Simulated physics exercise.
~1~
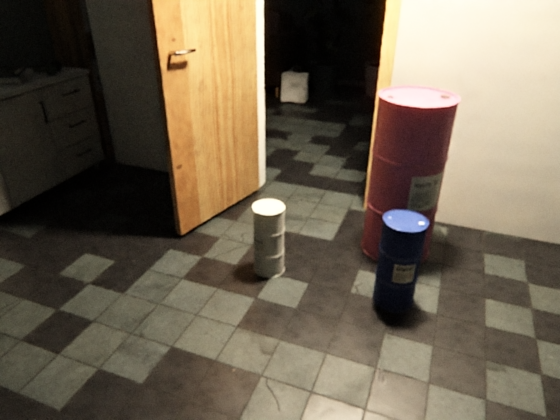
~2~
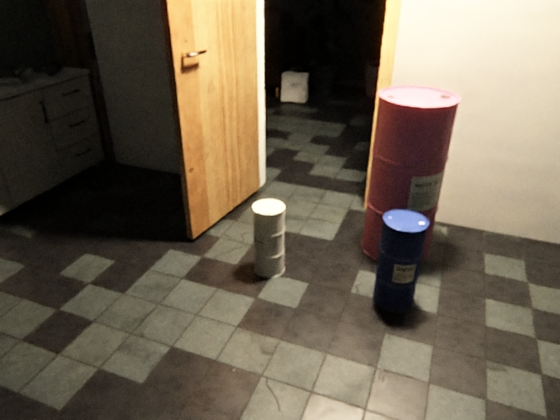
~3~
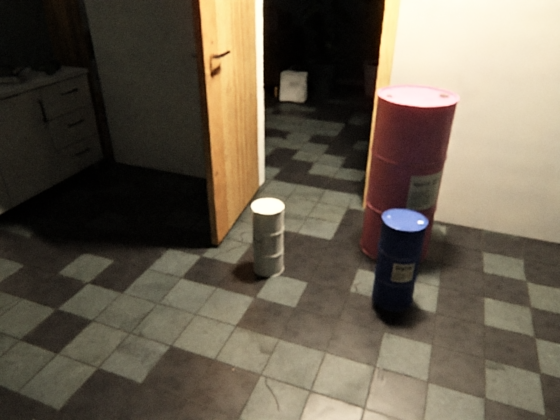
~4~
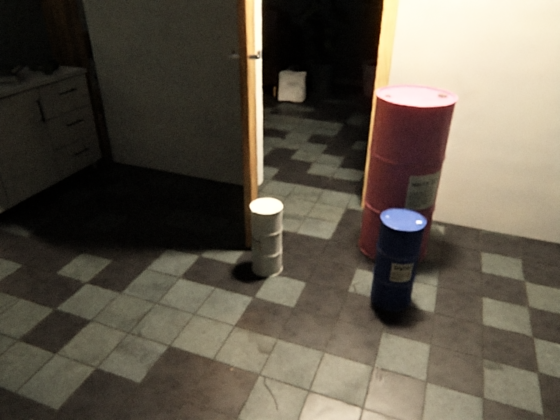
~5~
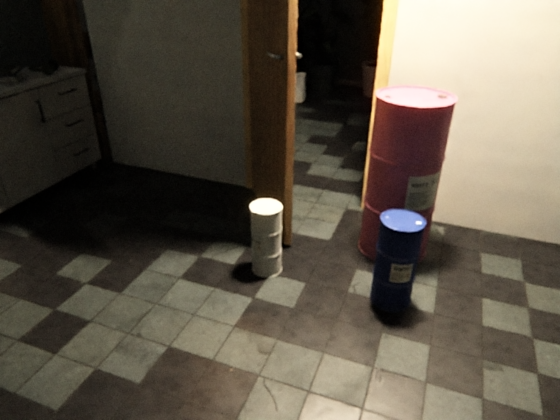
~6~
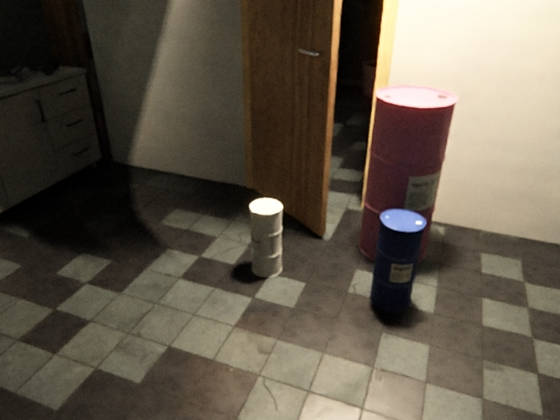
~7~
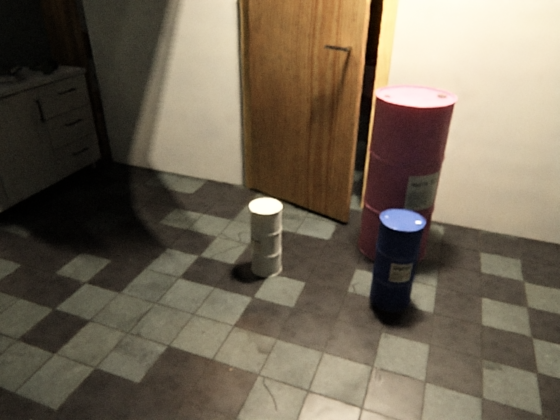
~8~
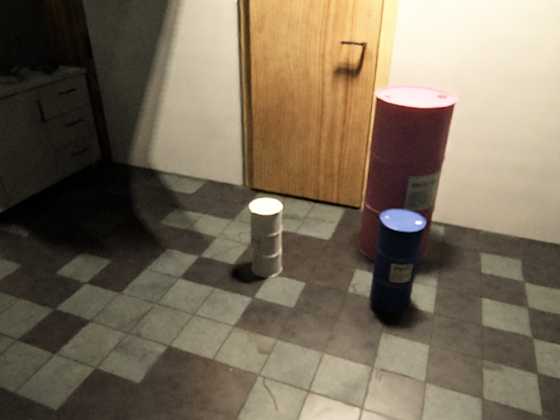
A wooden door stands wide open in a dim room with a checkered tile floor, seen from slightly above by a gently swaying camera. A tall pink drum stands to the right of the doorway, with a smaller blue canister in front of it and a white canister nearer the middle, while pale drawers line the left side. The door swings steadily towards its frame, turning edge-on behind the white canister and then showing its other face as the dark passage beyond narrows. It passes clear of all three containers, which stay in place, and comes to rest fully shut.
